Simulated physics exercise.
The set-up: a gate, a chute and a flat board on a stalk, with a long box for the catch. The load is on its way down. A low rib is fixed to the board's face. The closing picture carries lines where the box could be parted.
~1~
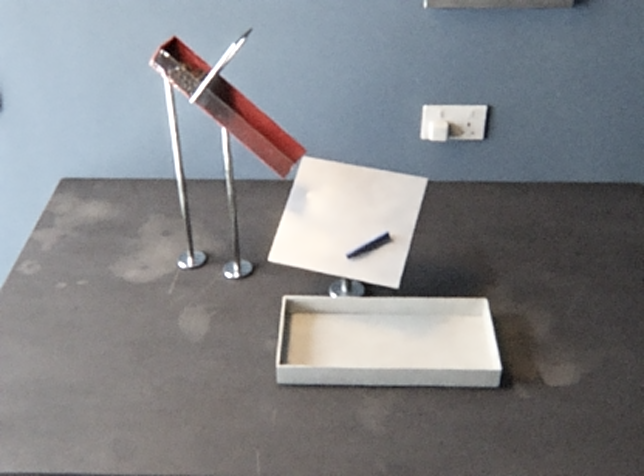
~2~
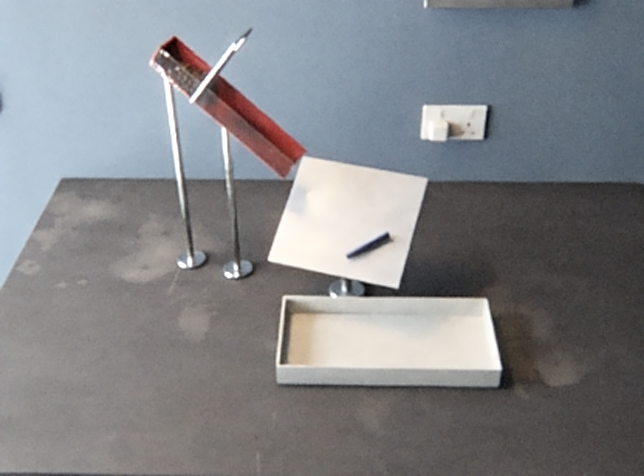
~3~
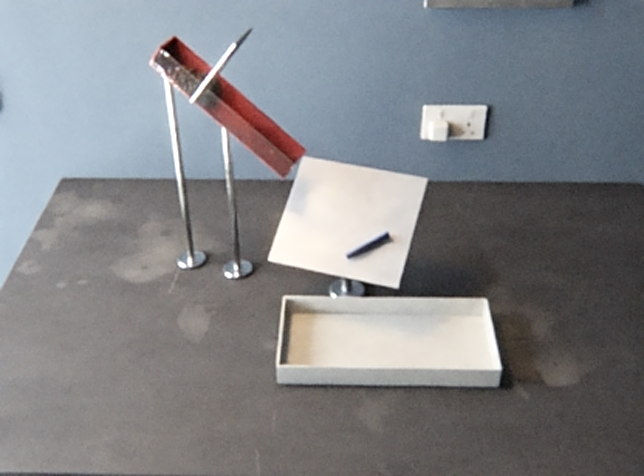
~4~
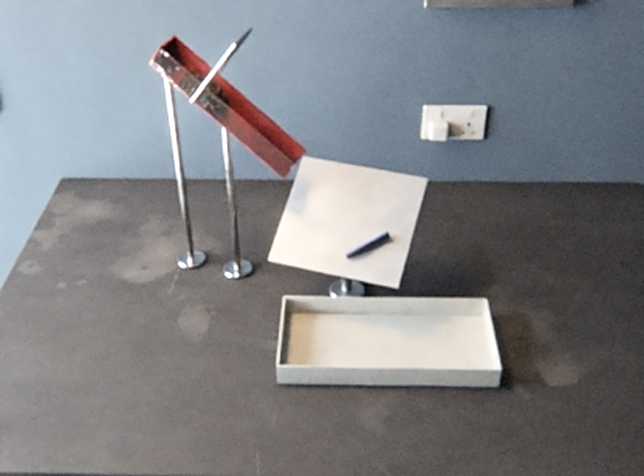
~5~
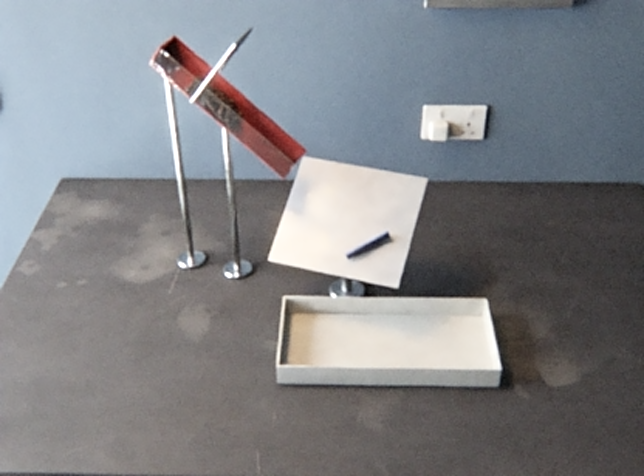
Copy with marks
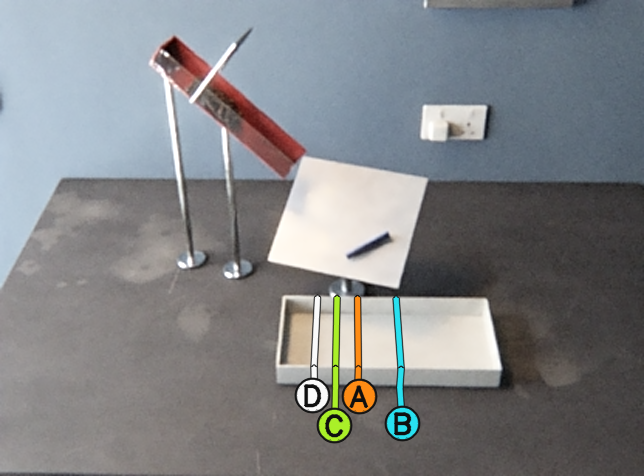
The video shows a red chute sloping down to the right above a tilted white board and an empty, pale long box. Small, brownish pieces at the chute's upper end slide partway down it, while everything else stays still.
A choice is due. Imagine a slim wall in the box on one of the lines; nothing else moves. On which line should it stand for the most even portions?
D.
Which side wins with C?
Left.
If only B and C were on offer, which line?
That is line C.
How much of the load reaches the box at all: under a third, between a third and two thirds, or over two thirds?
About that: Over two thirds.
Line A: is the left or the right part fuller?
Left.
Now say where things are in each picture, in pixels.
Load behind the gate (194, 80), allspice berries; lip of the chute (290, 171), sloping fairly steeply, in the first picture.
Middle of the board (348, 219), tilted fairly steeply; middle of its low edge (331, 273); of its high edge (364, 167), in the second picture.
Front corners of the box (277, 366) and (501, 369), empty; front of the load (205, 98), in the third picture.
Middle of the load (206, 90); its front (221, 107), roughly a quarter of the way to the lip; rib from (388, 231) to (345, 255), in the fourth picture.
Middle of the load (218, 103); its front (238, 128), roughly half of the way to the lip, in the fifth picture.
On the marked copy, line A crosses the front rim at (358, 367); line B crosses the front rim at (401, 368); line C crosses the front rim at (335, 367); line D crosses the front rim at (314, 366).
If A is chosen, of what is caught, almost all on the left of the divider, just a few on the right.
If B is chosen, of what is caught, almost all on the left of the divider, just a few on the right.
If C is chosen, of what is caught, the larger part on the left of the divider, about a tenth on the right.
If D is chosen, of what is caught, roughly half on the left of the divider, roughly half on the right.
